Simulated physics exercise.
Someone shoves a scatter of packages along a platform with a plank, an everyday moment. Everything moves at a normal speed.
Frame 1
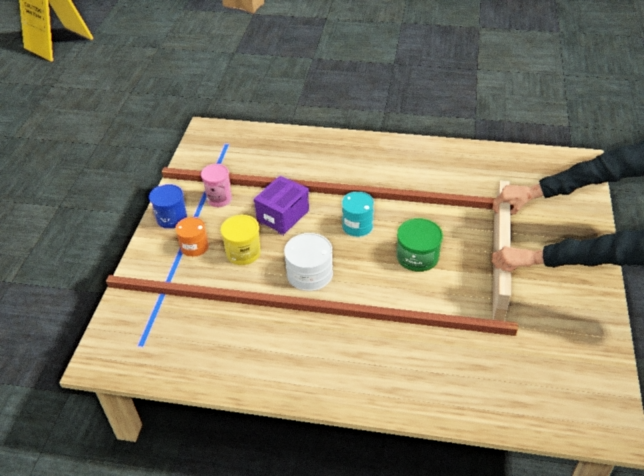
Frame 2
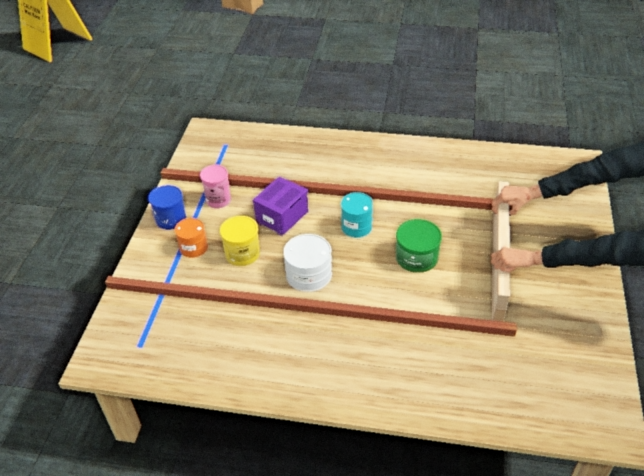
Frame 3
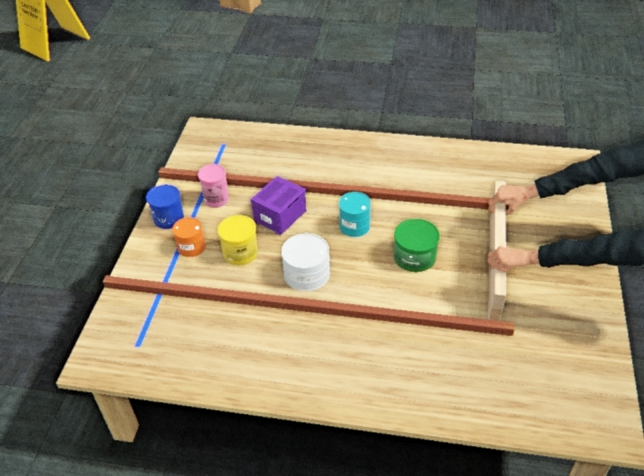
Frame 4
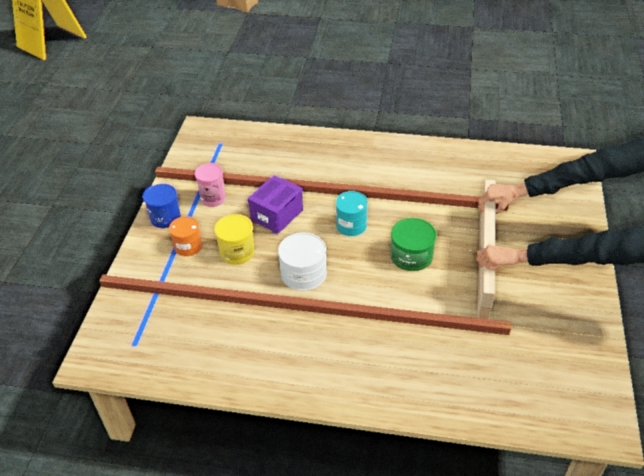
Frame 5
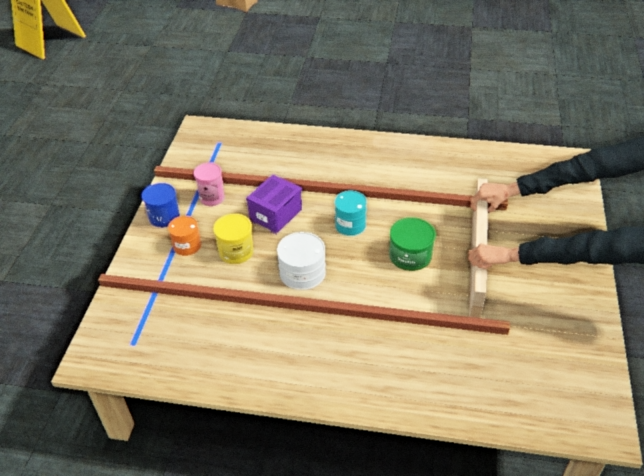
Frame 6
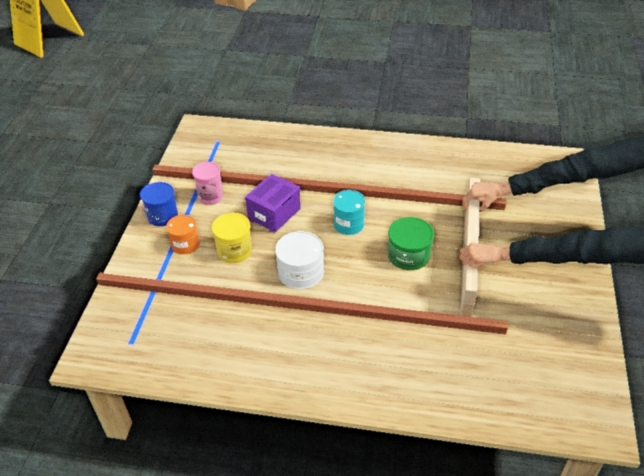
Two hands slide a wooden plank slightly left toward colourful containers scattered on a table.
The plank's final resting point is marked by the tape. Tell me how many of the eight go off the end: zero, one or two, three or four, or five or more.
The answer is three or four.
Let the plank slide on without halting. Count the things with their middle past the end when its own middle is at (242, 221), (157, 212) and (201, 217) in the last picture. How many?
Per position: 0 / 5 / 3.
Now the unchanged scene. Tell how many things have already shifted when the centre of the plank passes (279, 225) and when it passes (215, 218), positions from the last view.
At the first spot 5, then 8.
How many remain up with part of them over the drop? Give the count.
Expected count: 2.
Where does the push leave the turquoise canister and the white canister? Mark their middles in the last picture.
Taking them in turn, first comes (178, 185), then (143, 246).
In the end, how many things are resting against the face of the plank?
Number in contact with it: 3.
Early on, none off yet; blue pail at rest near (160, 204); orange canister at rest near (183, 235); pink pail at rest near (208, 184).
A while later, none off yet; blue pail travelled a little near (151, 205); orange canister travelled about its own width near (143, 231); pink pail travelled about its own width near (170, 177).
Finally, the number that fall off is three or four; lost, pink pail, orange canister and blue pail.
